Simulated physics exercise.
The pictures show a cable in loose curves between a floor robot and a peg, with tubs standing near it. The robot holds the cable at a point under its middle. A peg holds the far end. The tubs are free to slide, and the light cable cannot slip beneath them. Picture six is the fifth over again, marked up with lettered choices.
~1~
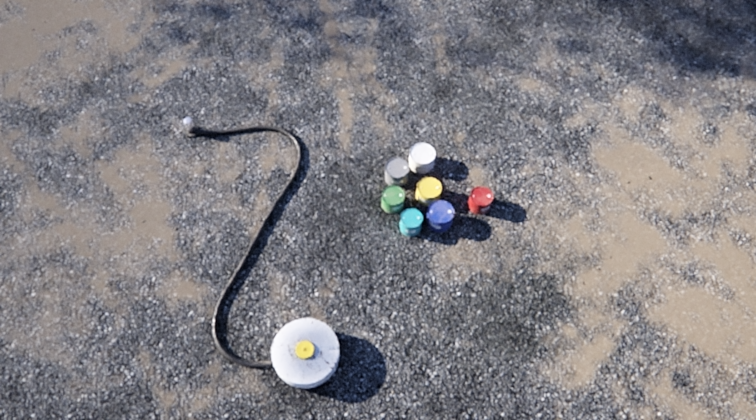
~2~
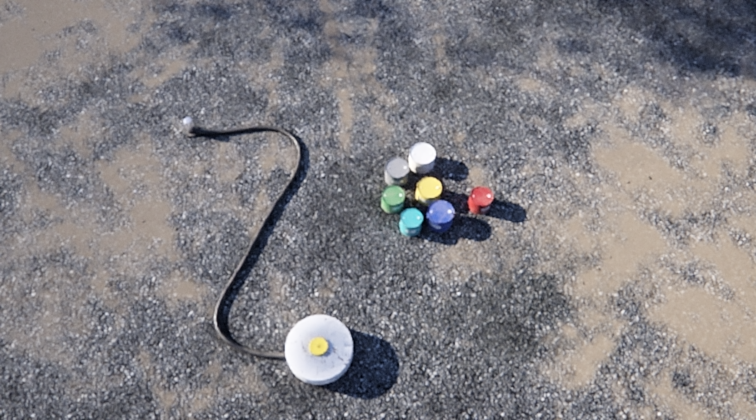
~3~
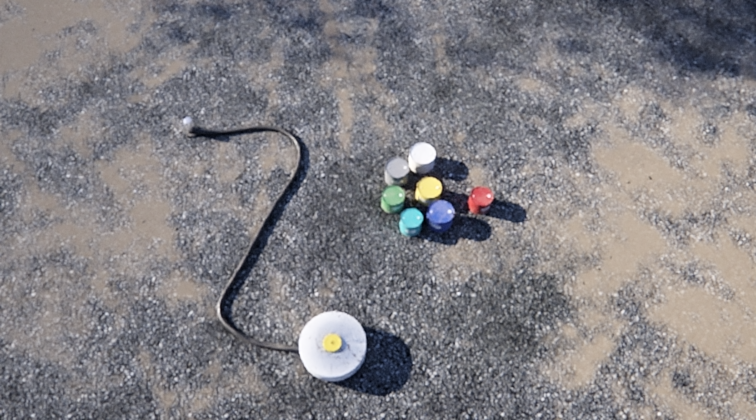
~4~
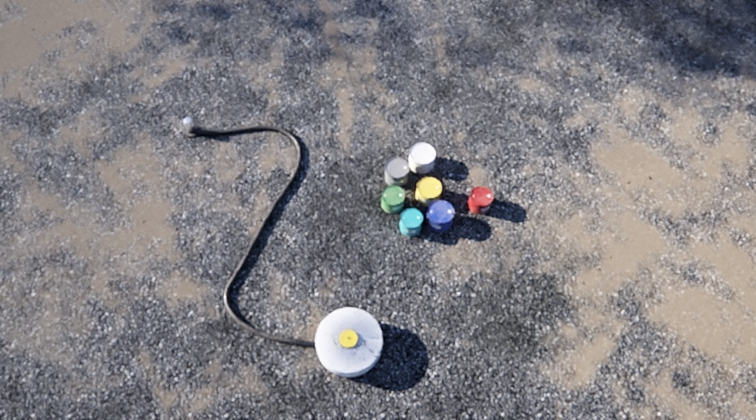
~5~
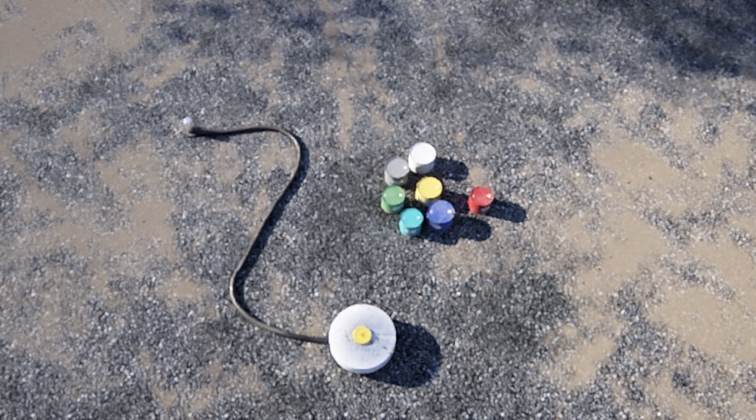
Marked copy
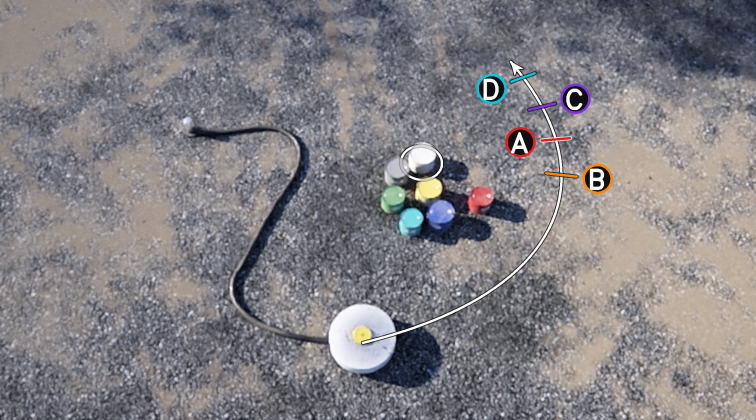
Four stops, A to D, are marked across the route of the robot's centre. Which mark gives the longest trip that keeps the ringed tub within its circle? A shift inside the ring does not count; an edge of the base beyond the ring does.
A.
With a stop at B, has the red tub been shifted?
No.
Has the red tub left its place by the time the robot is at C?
Yes.
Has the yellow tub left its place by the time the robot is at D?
Yes.
On the copy, A at (556, 139); B at (562, 175); C at (542, 107); D at (523, 77); the ring at (421, 163); the route from (363, 343) via (552, 221) to (511, 62).
On A. First, robot (483, 293); white tub (422, 158).
Then, robot (556, 214); white tub (422, 158).
Finally, robot (558, 134); yellow tub (422, 182); turquoise tub (417, 200); white tub (422, 158); green tub (395, 196); red tub (470, 183); blue tub (443, 194); the white tub is still in its ring.
By contrast, B is safe but short; C drags the ringed tub to (422, 145); D drags the ringed tub to (424, 133).
